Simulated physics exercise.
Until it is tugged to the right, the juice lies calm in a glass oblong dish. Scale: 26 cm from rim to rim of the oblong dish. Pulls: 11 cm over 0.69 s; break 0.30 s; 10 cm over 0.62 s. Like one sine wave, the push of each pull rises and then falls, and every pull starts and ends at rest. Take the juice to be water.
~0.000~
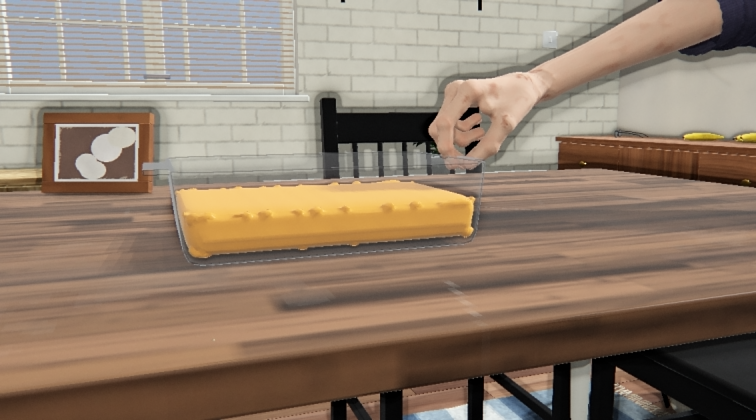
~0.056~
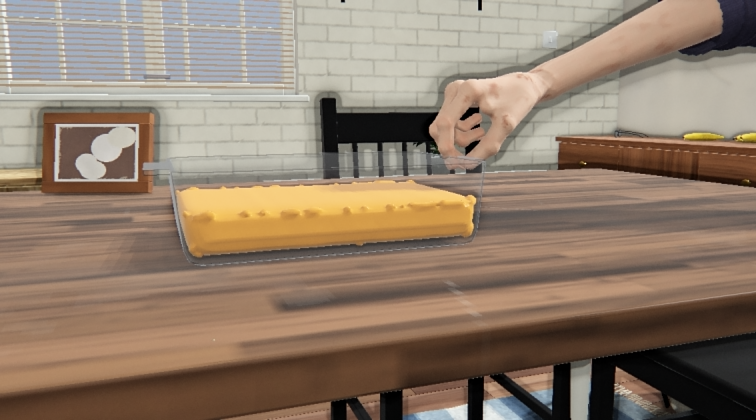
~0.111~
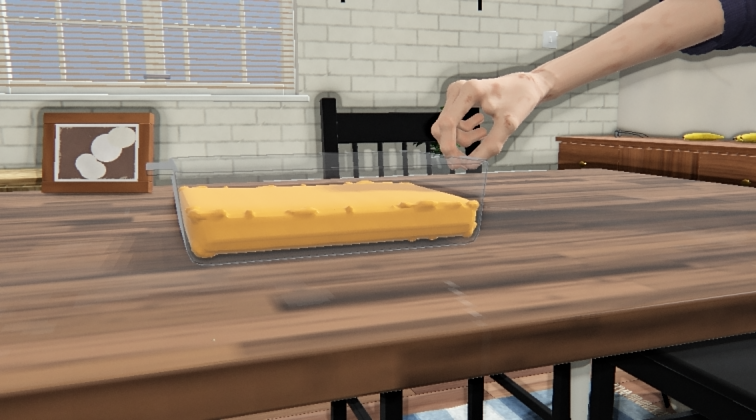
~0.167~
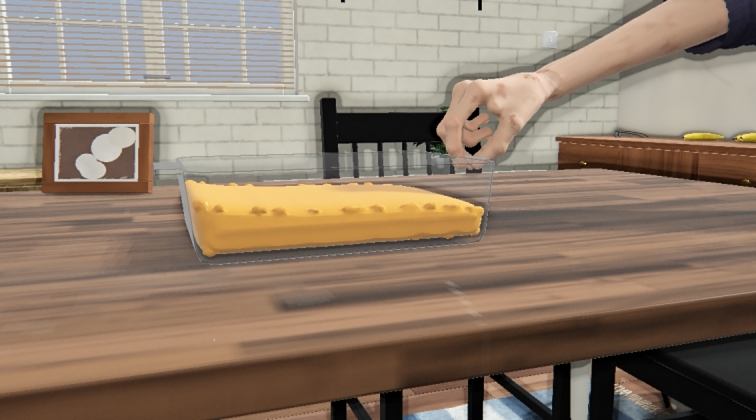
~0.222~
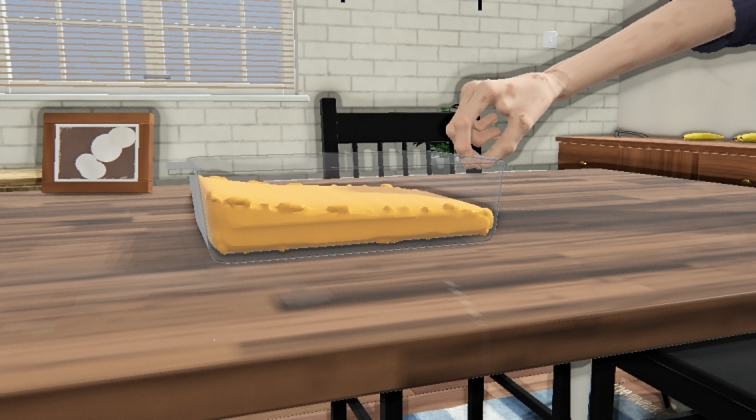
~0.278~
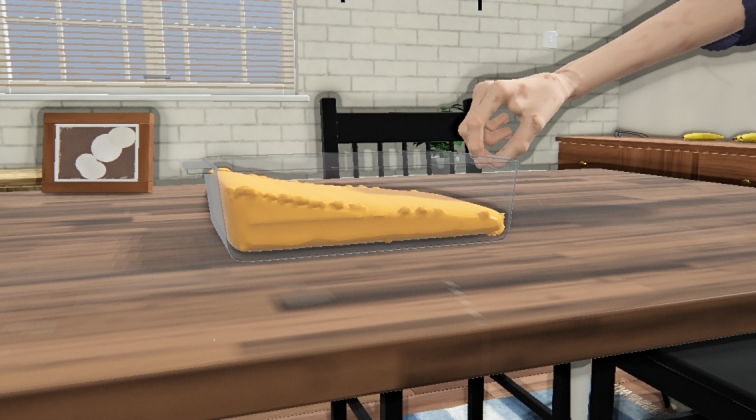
On a wooden kitchen table, a hand beside a clear oblong dish of orange-yellow juice moved slightly right along with the dish, and the juice rose at the left side and sank at the right.
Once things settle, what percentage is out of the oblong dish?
About 18 per cent.
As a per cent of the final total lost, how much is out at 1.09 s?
About 30 per cent.
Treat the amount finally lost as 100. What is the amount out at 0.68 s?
Roughly 10%.
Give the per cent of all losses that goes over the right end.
About 70 percent.
After 0.68 s it has gone 11 cm; 0 per cent is out over the left end and 2 over the right.
After 1.09 s it has gone 11 cm; 1 per cent is out over the left end and 5 over the right.
After 1.49 s it has gone 21 cm; 4 per cent is out over the left end and 5 over the right.
After 1.90 s it has gone 21 cm; 4 per cent is out over the left end and 12 over the right.
In the end 18 per cent is out in all, 6 of it over the left end.
